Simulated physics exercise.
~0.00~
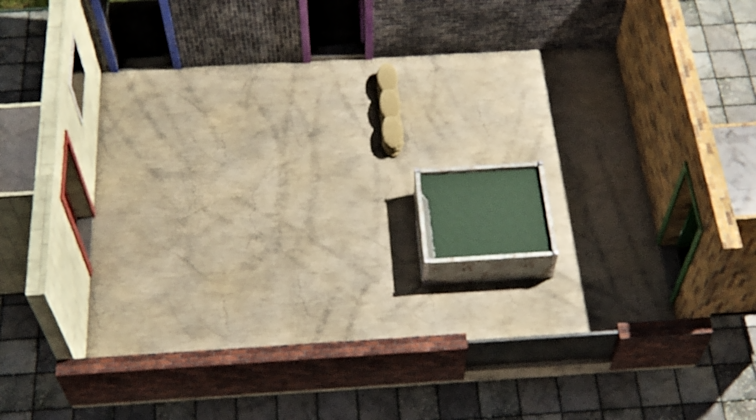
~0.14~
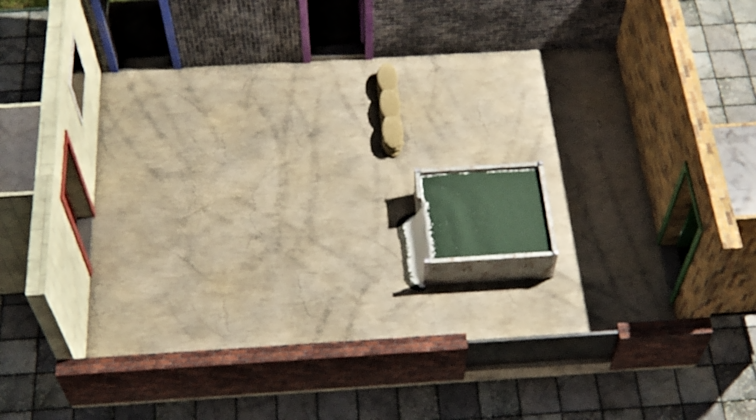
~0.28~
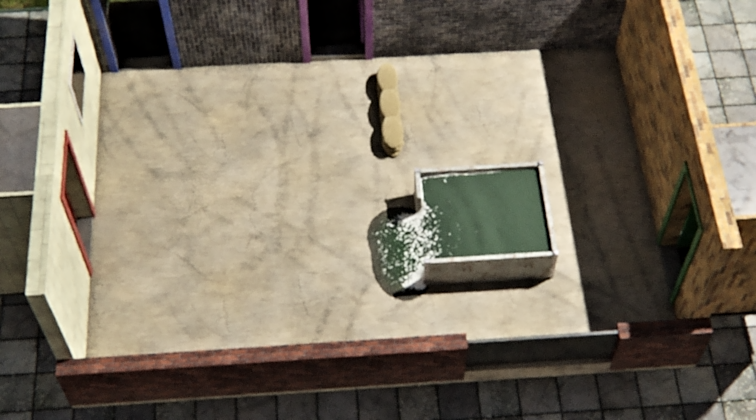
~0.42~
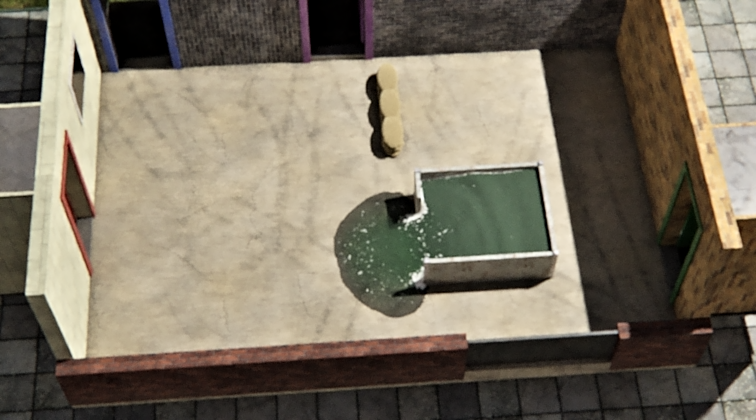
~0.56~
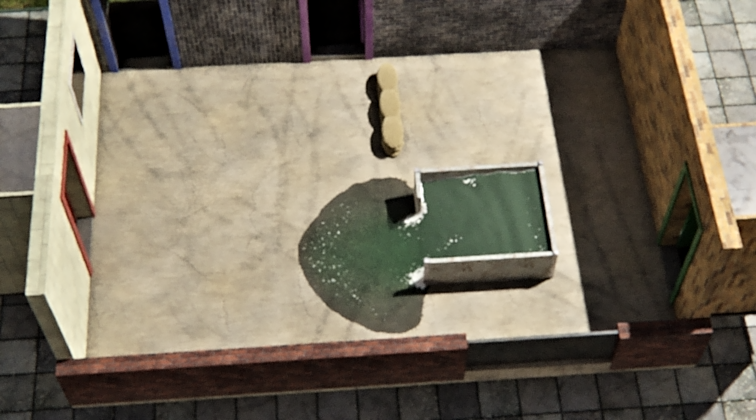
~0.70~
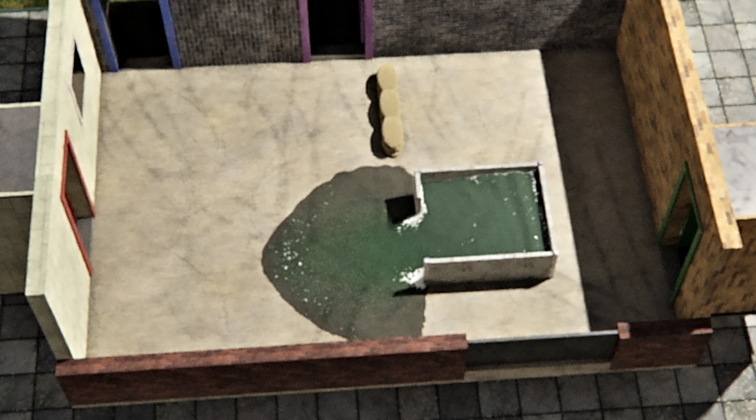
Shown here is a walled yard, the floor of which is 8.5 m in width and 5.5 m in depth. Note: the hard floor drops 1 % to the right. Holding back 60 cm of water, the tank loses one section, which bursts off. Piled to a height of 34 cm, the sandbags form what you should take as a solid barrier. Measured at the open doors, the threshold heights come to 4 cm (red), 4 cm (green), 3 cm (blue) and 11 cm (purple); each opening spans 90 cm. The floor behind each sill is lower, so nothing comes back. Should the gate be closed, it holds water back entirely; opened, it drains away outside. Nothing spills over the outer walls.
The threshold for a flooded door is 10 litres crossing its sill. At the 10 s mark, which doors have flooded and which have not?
The red door has flooded; the green door has not; the blue door has flooded; the purple door has not.
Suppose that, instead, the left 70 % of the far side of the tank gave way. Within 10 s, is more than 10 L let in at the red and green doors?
Lab note: Vs limit, red door inside limit; green door limit exceeded.
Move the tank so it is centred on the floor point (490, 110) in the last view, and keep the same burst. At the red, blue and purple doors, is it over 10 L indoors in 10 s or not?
For the red door, the amount is acceptable; for the blue door, the amount is acceptable; for the purple door, the amount is acceptable.
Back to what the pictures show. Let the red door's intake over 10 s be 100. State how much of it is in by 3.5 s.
60 percent or so by then.
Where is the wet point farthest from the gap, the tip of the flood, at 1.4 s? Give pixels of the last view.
I'd mark it close to (127, 287).
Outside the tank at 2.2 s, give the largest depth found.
Roughly 18 cm.
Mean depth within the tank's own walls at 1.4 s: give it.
Roughly 36 centimetres.
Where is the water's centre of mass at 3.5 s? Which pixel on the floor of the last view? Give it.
Near (296, 256).
After 1.4 s water covers 25 % of the floor and is deepest (27 cm) near (408, 260); red door not reached, green door not reached, blue door not reached, purple door not reached.
After 2.2 s water covers 40 % of the floor and is deepest (18 cm) near (408, 260); red door 9 cm at the sill, 5 L in, green door not reached, blue door not reached, purple door not reached.
After 3.5 s water covers 50 % of the floor and is deepest (22 cm) near (86, 379); red door 13 cm at the sill, 58 L in, green door not reached, blue door not reached, purple door not reached.
After 6.0 s water covers 50 % of the floor and is deepest (12 cm) near (101, 76); red door 6 cm at the sill, 97 L in, green door not reached, blue door 10 cm at the sill, 29 L in, purple door 1 cm at the sill, 0 L in.
After 10.0 s water covers 70 % of the floor and is deepest (10 cm) near (369, 98); red door 3 cm at the sill, 99 L in, green door not reached, blue door 6 cm at the sill, 99 L in, purple door 8 cm at the sill, 0 L in.
